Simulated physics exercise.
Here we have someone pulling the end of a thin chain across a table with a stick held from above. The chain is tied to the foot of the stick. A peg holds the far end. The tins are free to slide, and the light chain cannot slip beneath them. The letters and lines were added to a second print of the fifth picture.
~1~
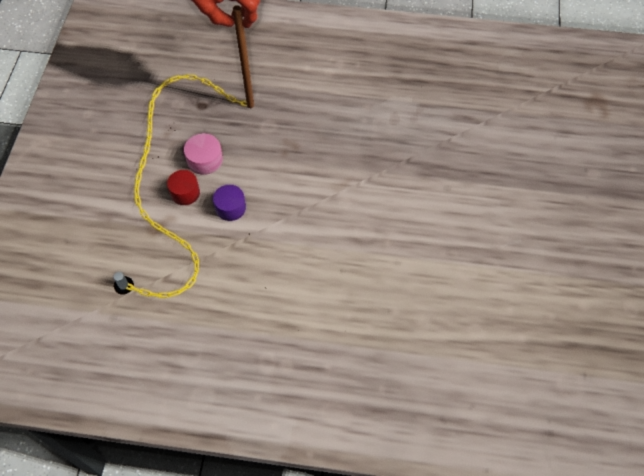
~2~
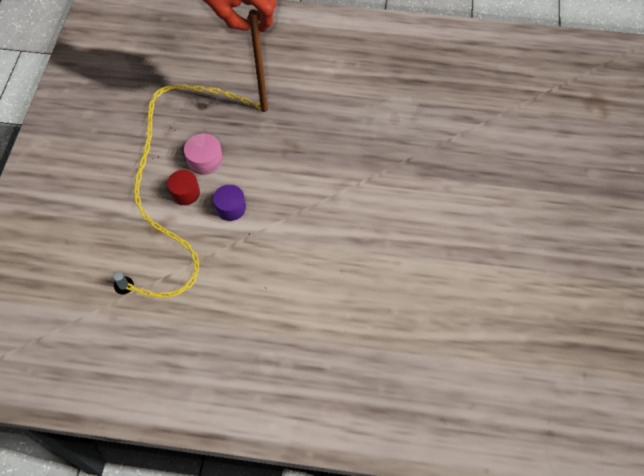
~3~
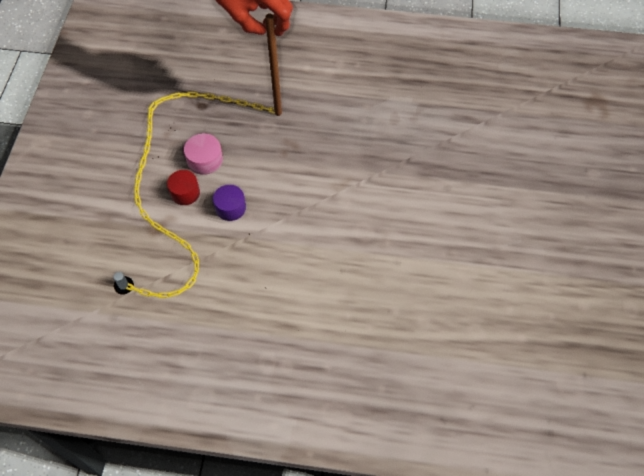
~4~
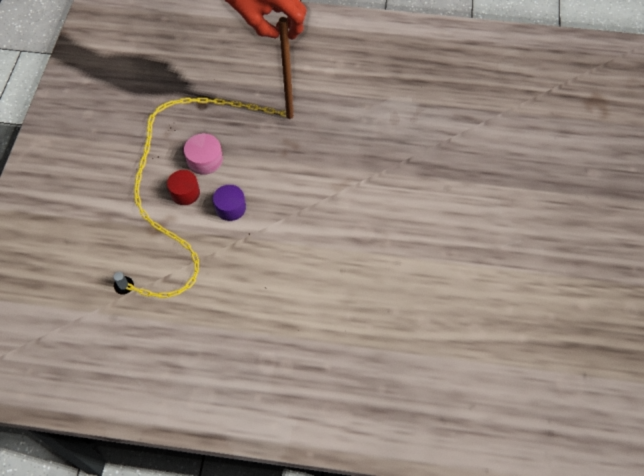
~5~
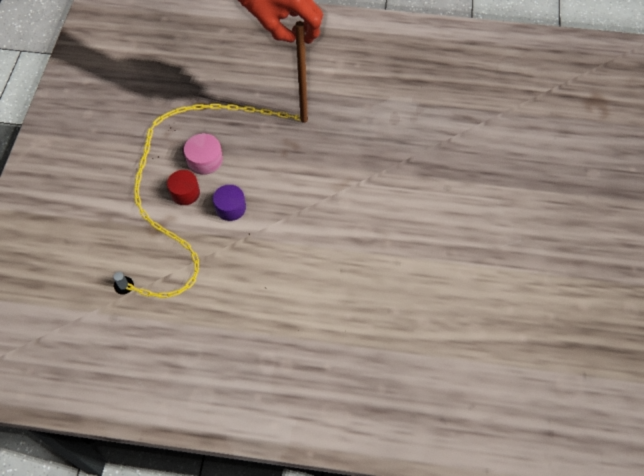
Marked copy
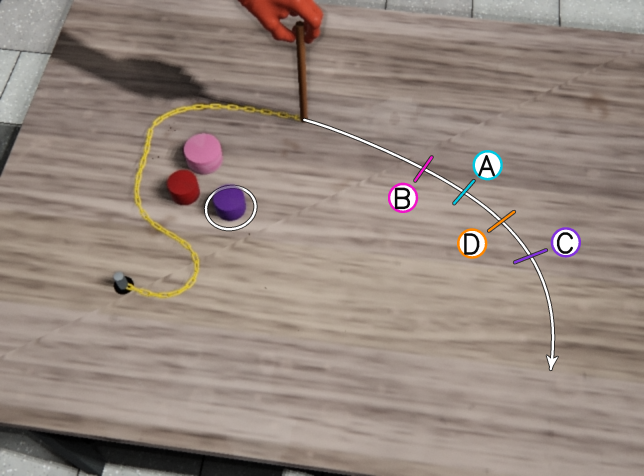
In the video, a red hand holding a brown stick above a wooden table moves it slowly to the right, drawing the end of a thin yellow chain along, while the pink, red and purple tins stay still.
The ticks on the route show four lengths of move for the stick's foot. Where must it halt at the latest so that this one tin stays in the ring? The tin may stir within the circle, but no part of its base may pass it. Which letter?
The farthest safe stop is D.
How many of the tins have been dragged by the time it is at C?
Three.
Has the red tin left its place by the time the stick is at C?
Yes.
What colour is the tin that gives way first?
The pink tin.
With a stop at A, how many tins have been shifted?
The count is none.
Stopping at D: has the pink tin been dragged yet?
Yes.
On the marked copy, A at (464, 192); B at (424, 169); C at (531, 256); D at (502, 221); the ring at (231, 208); the route from (304, 120) via (477, 201) to (551, 369).
Taking D. A third of the way, foot of the stick (375, 147); purple tin (230, 203).
Two thirds of the way, foot of the stick (446, 182); purple tin (230, 203).
When it is over, foot of the stick (501, 222); purple tin (231, 206); red tin (187, 193); pink tin (218, 180); the purple tin is still in its ring.
As for the rest, A is safe but short; B is safe but short; C drags the ringed tin to (243, 226).
